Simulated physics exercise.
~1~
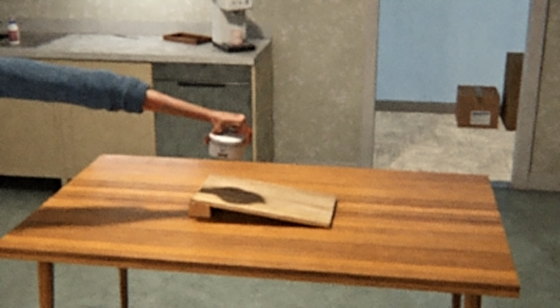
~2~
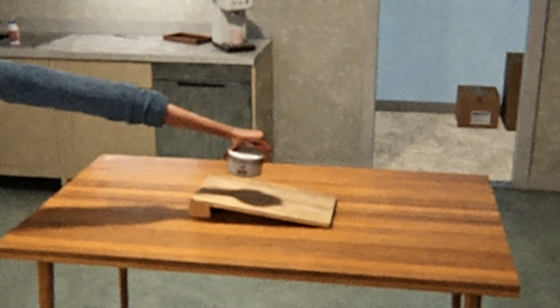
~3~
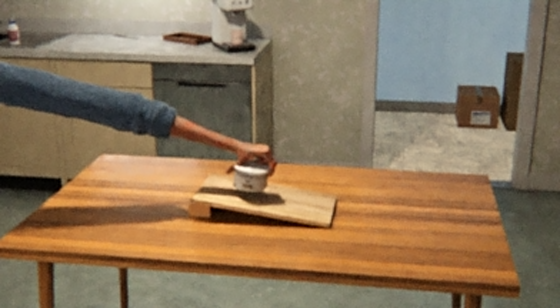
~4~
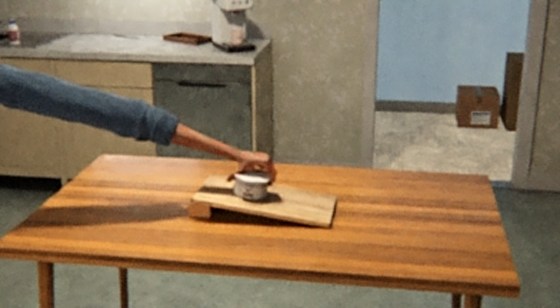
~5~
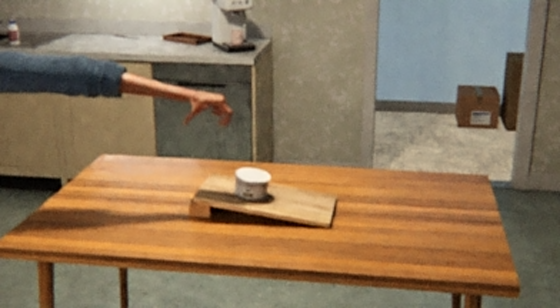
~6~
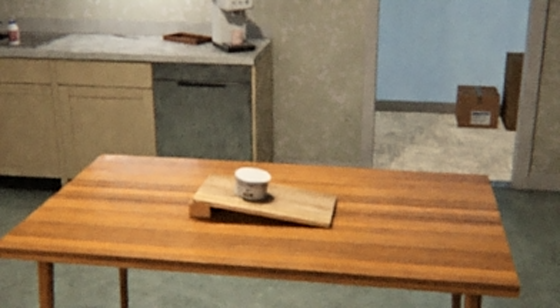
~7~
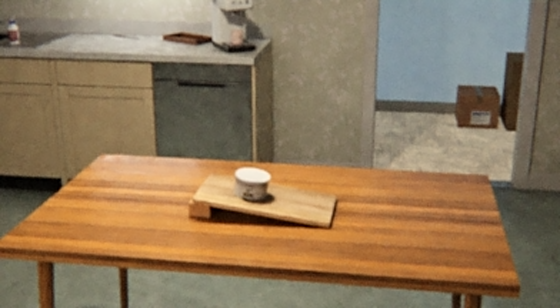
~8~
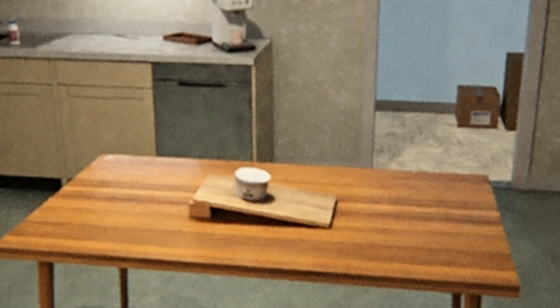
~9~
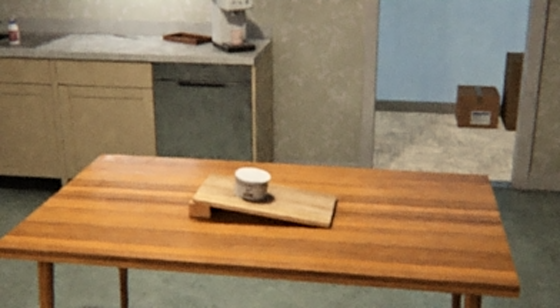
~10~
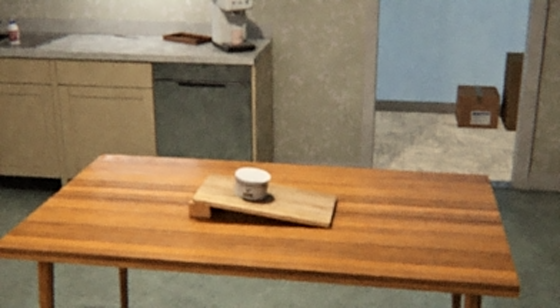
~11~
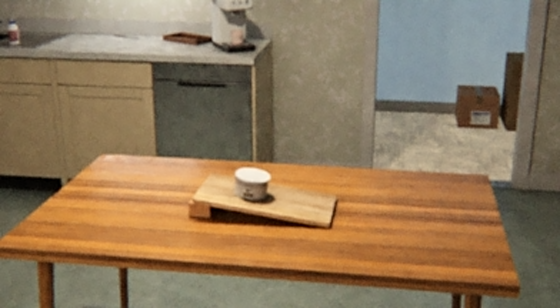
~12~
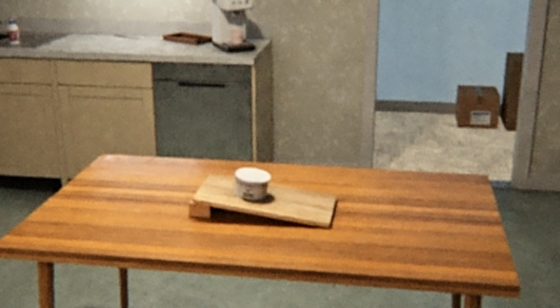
A hand lowers a white tub onto a propped-up board, withdraws, and the tub stays put.
